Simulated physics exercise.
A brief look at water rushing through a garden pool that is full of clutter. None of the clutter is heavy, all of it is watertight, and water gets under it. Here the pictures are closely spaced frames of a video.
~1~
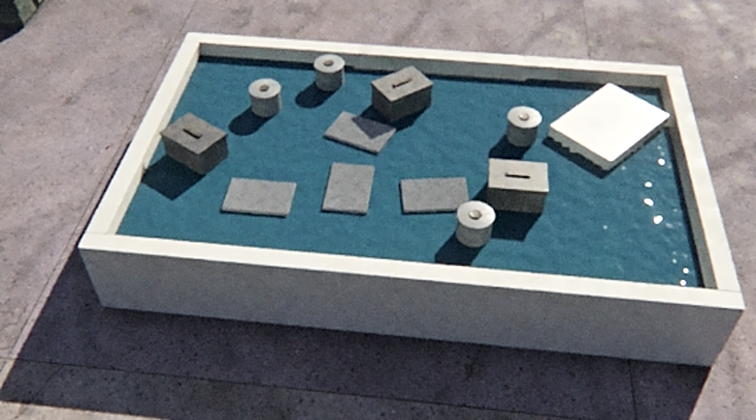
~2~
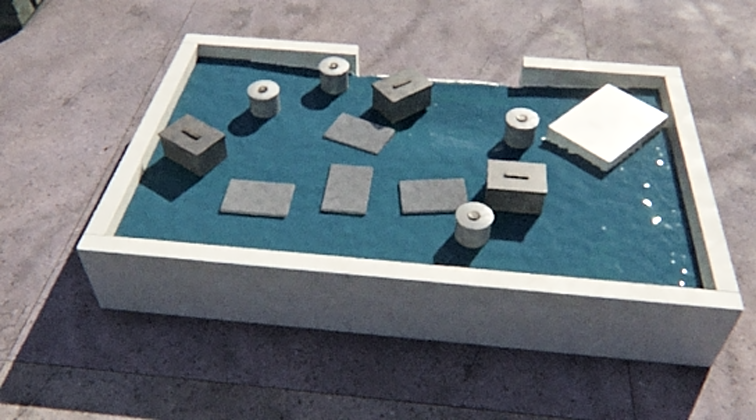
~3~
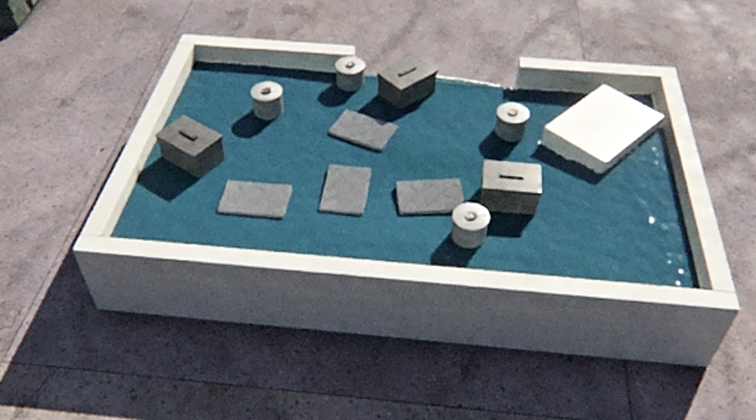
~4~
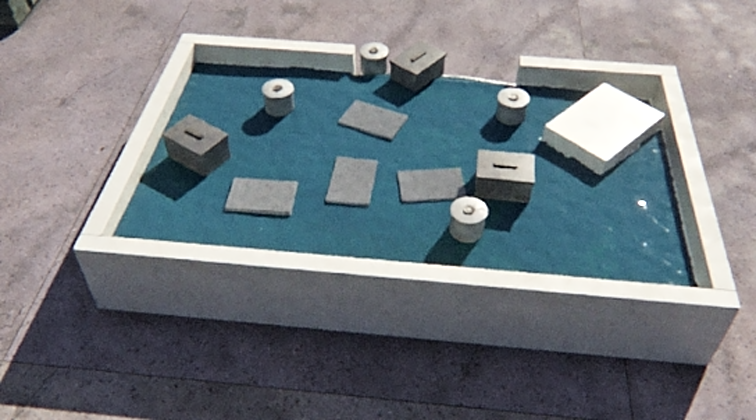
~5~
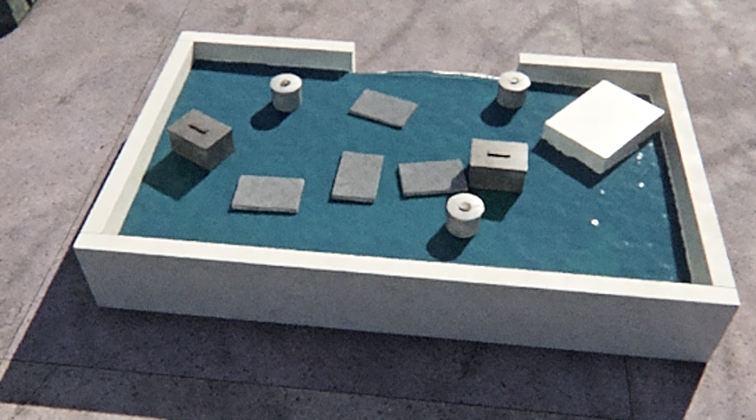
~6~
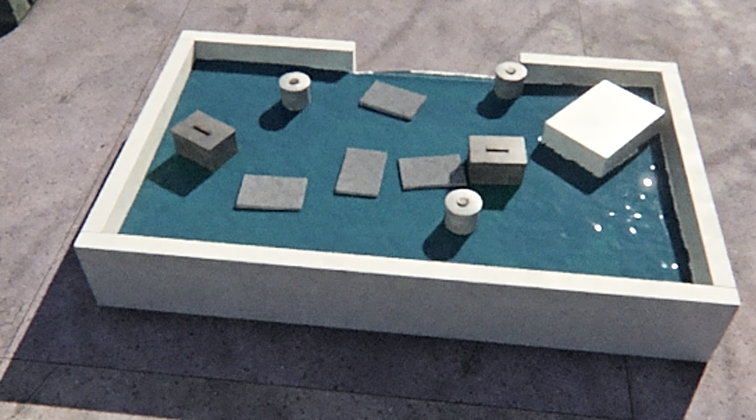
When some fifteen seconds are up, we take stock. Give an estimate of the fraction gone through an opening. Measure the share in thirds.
From what I can see, the part that leaves comes to no less than two thirds.
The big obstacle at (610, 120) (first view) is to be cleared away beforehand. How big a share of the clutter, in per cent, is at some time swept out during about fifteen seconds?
The share comes to about 70 percent.
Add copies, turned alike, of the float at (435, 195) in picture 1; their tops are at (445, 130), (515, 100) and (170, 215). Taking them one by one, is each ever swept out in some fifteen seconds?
First copy escapes, second copy escapes, third copy doesn't escape.
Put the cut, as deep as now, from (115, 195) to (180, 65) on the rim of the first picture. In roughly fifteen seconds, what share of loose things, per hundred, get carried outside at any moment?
It works out at some 70 per cent of the things.
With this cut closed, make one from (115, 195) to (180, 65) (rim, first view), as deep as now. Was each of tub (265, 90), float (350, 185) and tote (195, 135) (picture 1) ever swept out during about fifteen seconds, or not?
First lost, second lost, third lost.
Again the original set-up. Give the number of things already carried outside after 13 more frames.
Tally: 6.
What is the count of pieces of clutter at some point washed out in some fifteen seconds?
That comes out at 8.
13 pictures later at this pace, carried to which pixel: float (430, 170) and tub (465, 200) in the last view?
They should end up near (438, 93) and (453, 174) respectively.
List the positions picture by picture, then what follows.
In the first frame, a tub at (524, 117), afloat; a float at (360, 131) floats; 0 of 11 have shifted.
In the second frame, a tub at (522, 119), afloat; a float at (359, 133) floats; 1 of 11 have shifted.
In the third frame, a tub at (513, 113) floats, close to its start; a float at (364, 129), afloat, close to its start; 4 of 11 have shifted.
In the fourth frame, a tub at (514, 98) floats, close to its start; a float at (373, 119), afloat, close to its start; 10 of 11 have shifted.
In the fifth frame, a tub at (514, 81), afloat, a stride from its start; a float at (384, 107) floats, a stride from its start; 11 of 11 have shifted.
In the sixth frame, a tub at (511, 71) floats, a stride from its start; a float at (393, 99), afloat, a stride from its start; 11 of 11 have shifted.
A moment on, 4 of 11 are out; 7 afloat.
Next, 6 of 11 are out; 5 afloat.
Later, 8 of 11 are out; 3 afloat.
In the end, 8 of 11 are out; 3 afloat.
